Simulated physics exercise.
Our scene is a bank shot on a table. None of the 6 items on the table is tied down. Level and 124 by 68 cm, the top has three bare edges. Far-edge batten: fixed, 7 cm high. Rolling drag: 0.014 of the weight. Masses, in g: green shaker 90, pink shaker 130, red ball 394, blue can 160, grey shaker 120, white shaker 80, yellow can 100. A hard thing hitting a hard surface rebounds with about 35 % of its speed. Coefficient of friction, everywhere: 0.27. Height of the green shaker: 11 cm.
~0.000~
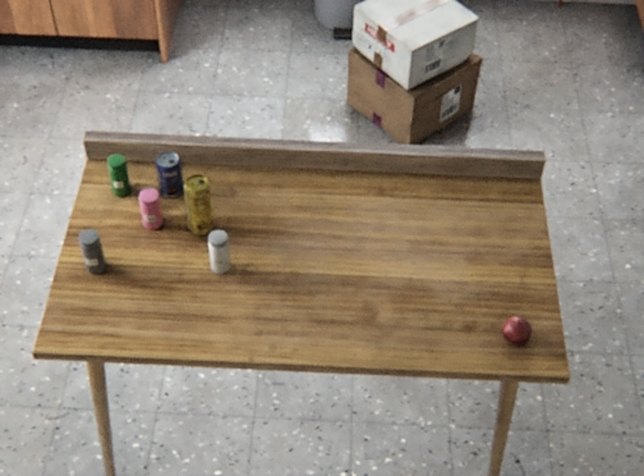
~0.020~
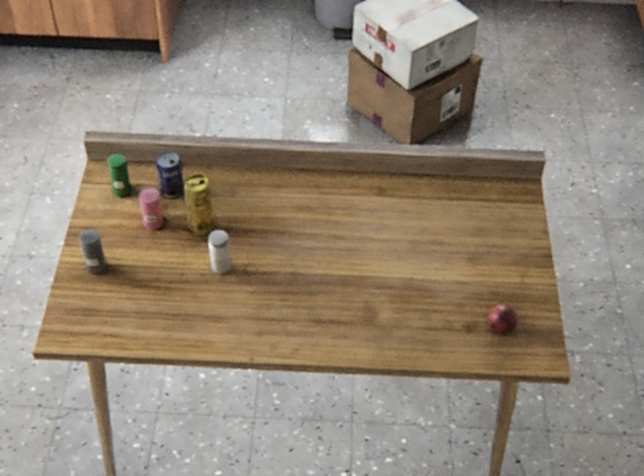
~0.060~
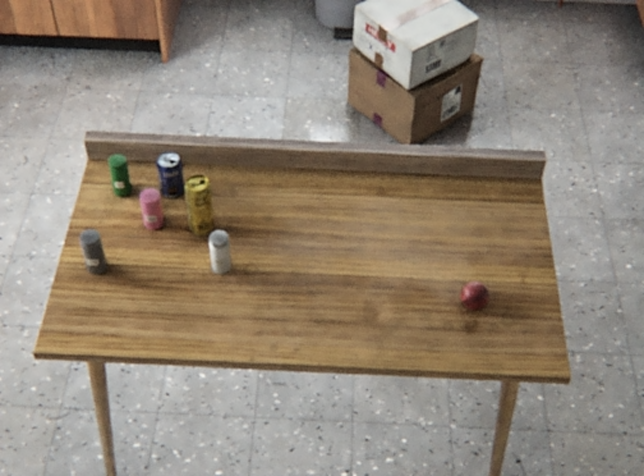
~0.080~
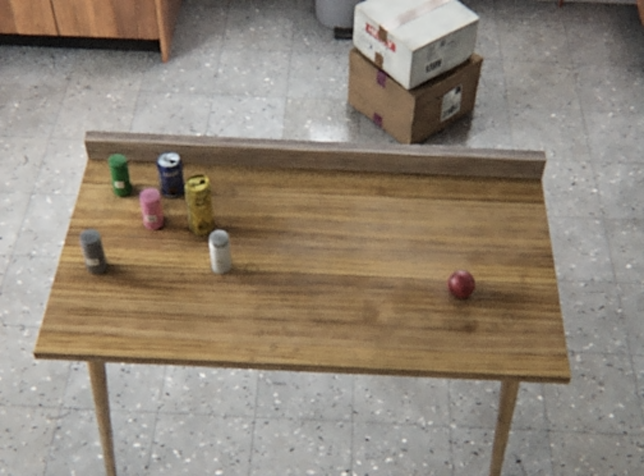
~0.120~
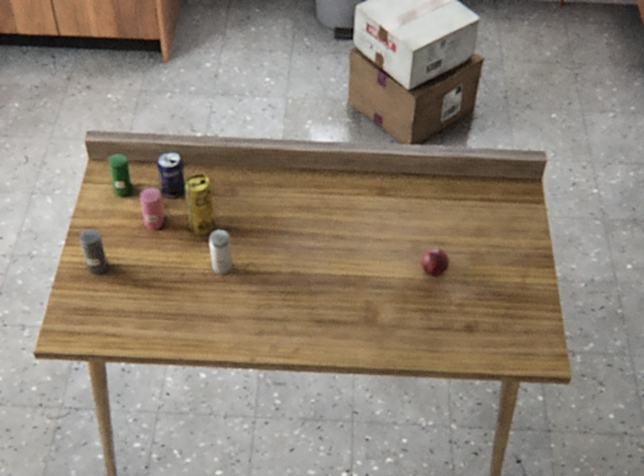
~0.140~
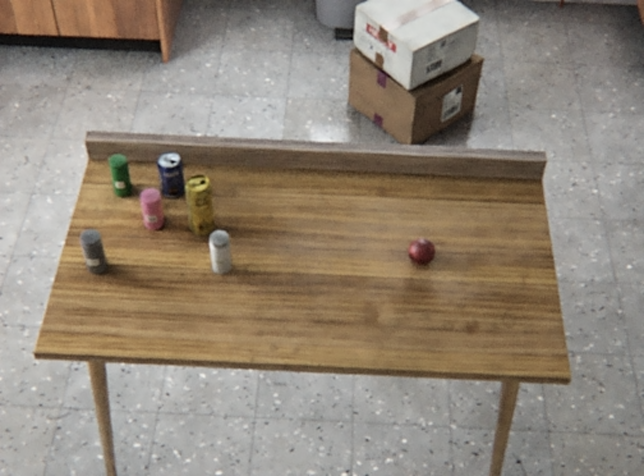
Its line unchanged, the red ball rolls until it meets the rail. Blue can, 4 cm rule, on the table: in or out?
Out.
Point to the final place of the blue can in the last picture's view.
Near (123, 162).
After 0.54 s, red ball near (211, 185).
After 0.84 s, red ball near (108, 198); blue can 5° off upright near (123, 162); green shaker 58° off upright.
After 1.14 s, red ball near (23, 258); green shaker now off the table; blue can moved 14 cm near (123, 162).
After 1.44 s, blue can moved 14 cm near (123, 162).
In the end (1.6 s), off the table, green shaker; not toppled but over 4 cm from the start, blue can; the other 4 under 4 cm from the start. At the end, from the last picture's camera, blue can near (123, 162).
